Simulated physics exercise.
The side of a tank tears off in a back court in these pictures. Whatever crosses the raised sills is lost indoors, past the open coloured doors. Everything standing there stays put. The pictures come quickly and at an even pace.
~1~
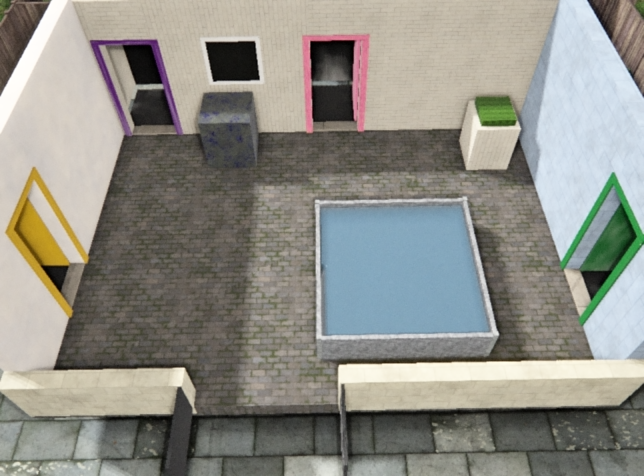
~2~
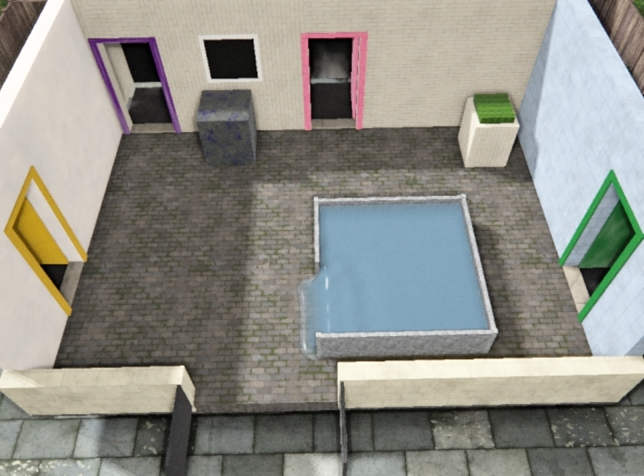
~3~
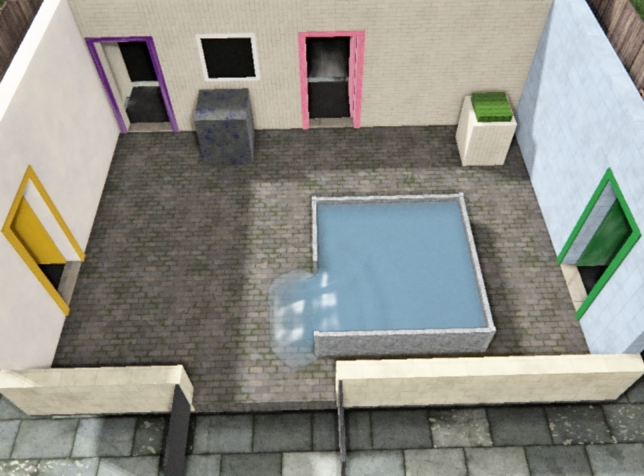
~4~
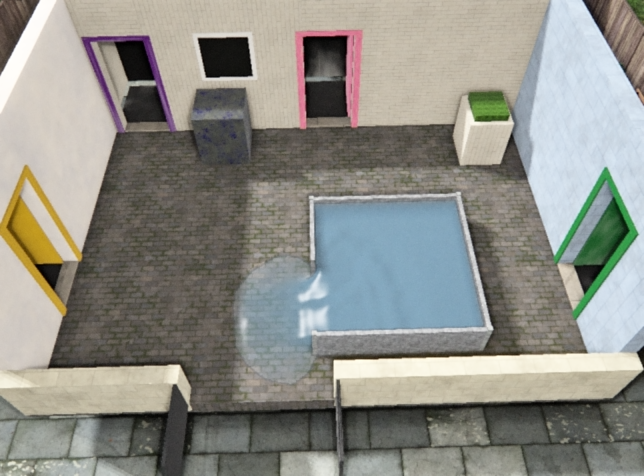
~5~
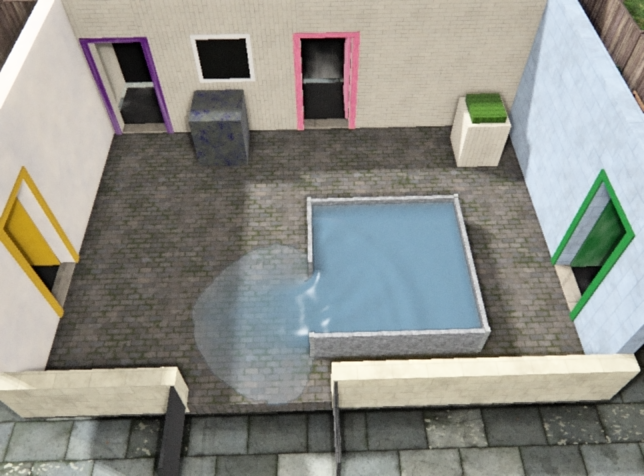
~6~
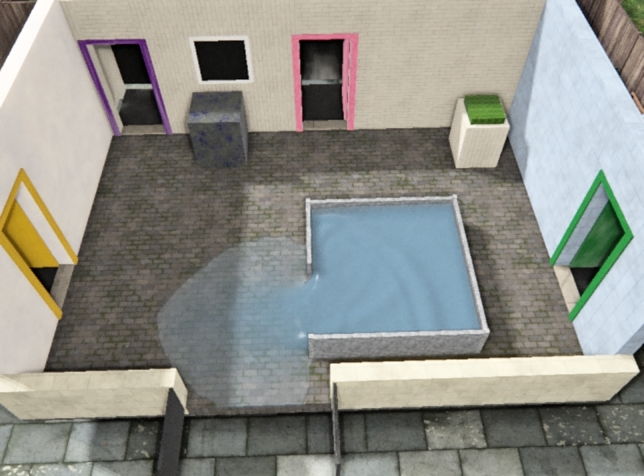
Water bursts from the left side of a raised, open tank in a walled, dark-paved courtyard, seen from high above. Purple and pink doorways flank a dark window and a mottled block at the back, with a grass-topped pale planter to their right, a yellow doorway left and a green one right. The water spreads leftward in a widening, rounded sheet across the paving, while the view shifts very slightly.
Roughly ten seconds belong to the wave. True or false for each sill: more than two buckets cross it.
Yellow door - true; pink door - false; purple door - true; green door - false.
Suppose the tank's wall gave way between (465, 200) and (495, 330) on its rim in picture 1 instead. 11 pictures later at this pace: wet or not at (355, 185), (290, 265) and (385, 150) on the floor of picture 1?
Going in your order, I'd say still bare, then still bare, then still bare.
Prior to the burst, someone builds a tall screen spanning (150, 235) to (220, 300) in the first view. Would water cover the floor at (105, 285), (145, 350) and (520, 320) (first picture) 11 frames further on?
Taking the points in the order given, they are inundated, inundated and high and dry.
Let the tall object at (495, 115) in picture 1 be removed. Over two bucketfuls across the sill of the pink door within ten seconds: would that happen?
In short: The pink one remains within the limit.
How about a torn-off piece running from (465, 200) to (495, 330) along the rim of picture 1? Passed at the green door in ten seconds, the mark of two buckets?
I'd say the green door crosses the line.
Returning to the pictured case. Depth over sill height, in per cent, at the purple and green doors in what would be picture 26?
Depth ratios, approx.: 50 and 0 percent.
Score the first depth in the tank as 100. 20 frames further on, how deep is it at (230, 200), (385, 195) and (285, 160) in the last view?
Roughly 2, 0 and 0 per cent, in turn.
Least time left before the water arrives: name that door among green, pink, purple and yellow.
Go with the yellow-painted one.
A moment on, water covers 25 % of the floor; the yellow door wet at the sill, nothing in, the pink door not reached, the purple door not reached, the green door not reached.
Next, water covers 30 % of the floor; the yellow door over two buckets in, the pink door not reached, the purple door not reached, the green door not reached.
Then, water covers 35 % of the floor; the yellow door far over two buckets in, the pink door not reached, the purple door not reached, the green door not reached.
Later, water covers 45 % of the floor; the yellow door far over two buckets in, the pink door wet at the sill, nothing in, the purple door far over two buckets in, the green door not reached.
In the end, water covers 65 % of the floor; the yellow door far over two buckets in, the pink door wet at the sill, nothing in, the purple door far over two buckets in, the green door not reached.
